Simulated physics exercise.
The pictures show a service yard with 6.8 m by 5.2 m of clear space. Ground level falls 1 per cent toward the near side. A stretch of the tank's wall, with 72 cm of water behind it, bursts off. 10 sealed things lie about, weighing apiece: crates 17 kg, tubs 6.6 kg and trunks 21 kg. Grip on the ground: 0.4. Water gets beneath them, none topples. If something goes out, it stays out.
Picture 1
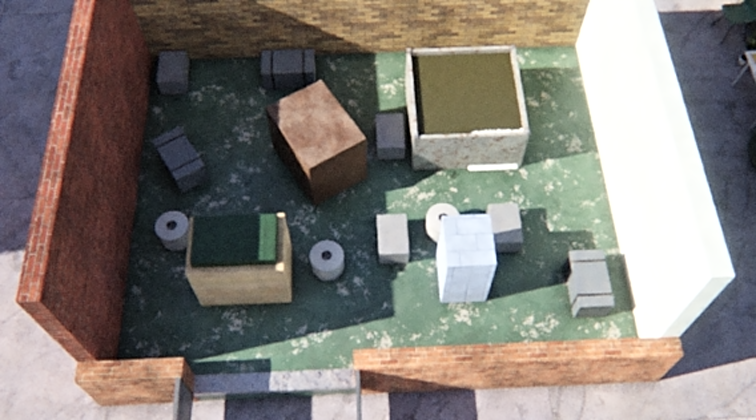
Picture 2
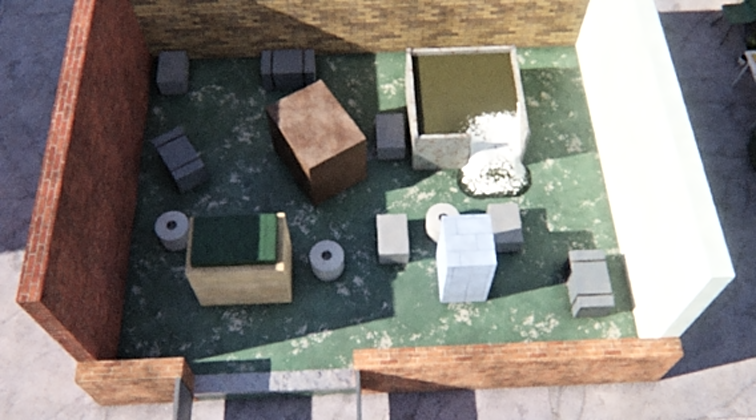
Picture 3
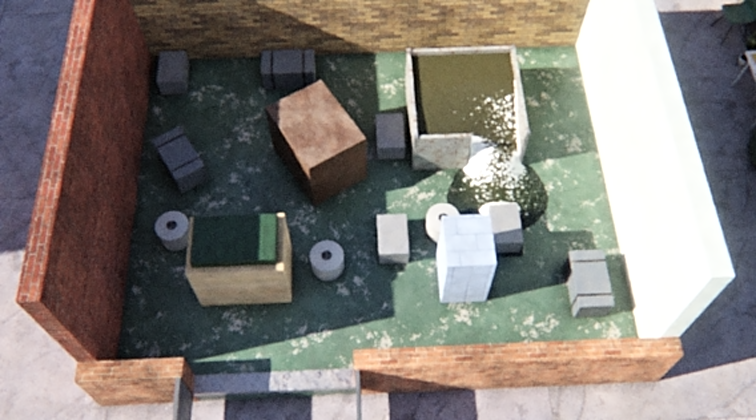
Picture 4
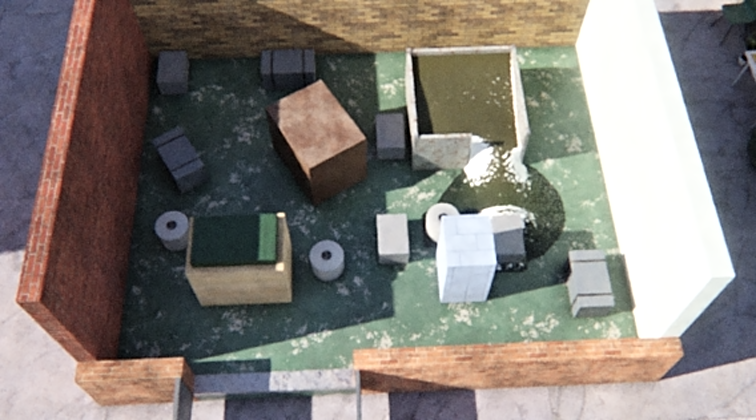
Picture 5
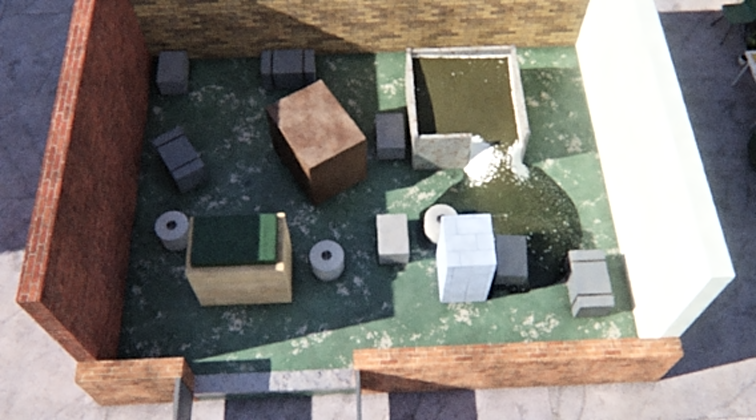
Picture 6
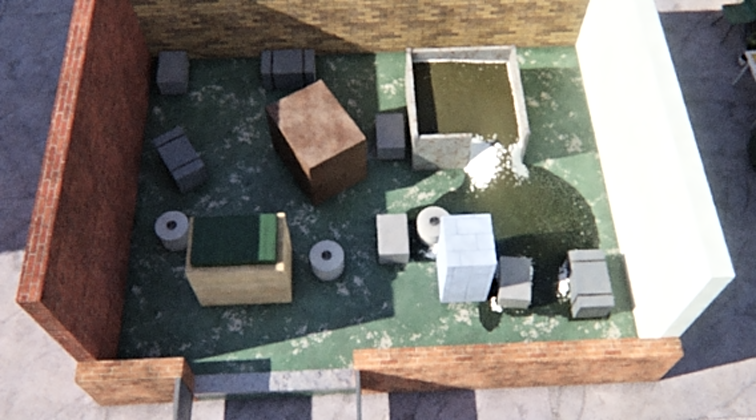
Murky water bursting from a walled tank, spreading across a green yard floor and pushing a grey crate towards the near side.
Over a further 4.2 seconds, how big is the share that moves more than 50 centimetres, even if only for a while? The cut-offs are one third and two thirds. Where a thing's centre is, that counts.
I predict one in three or more, yet fewer than two in three.
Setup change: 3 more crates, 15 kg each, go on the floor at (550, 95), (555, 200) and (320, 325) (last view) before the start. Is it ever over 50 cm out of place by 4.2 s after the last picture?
In turn: Less, past it, more.
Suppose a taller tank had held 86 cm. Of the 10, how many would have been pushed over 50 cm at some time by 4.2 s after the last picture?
I count 4 of them in that case.
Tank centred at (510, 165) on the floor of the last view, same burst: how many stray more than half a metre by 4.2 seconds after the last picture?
Result: 2 of them.
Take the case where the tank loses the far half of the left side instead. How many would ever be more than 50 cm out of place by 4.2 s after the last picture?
In that case 4 of them.
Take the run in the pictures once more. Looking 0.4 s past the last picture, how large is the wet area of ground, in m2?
My estimate is roughly 8.5 m2.
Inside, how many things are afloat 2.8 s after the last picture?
The number is 2.
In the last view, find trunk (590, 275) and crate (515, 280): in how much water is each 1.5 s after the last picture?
I'd estimate 27 cm for the first and 21 cm for the second.
Then, 0.4 s after the last picture 1 of 10 are over 50 cm from their spots; 0 afloat.
Then, 1.5 s after the last picture 3 of 10 are over 50 cm from their spots; 2 afloat.
Then, 2.8 s after the last picture 3 of 10 are over 50 cm from their spots; 2 afloat.
Then, 4.2 s after the last picture 3 of 10 are over 50 cm from their spots, and 4 have been at some point; 3 afloat.
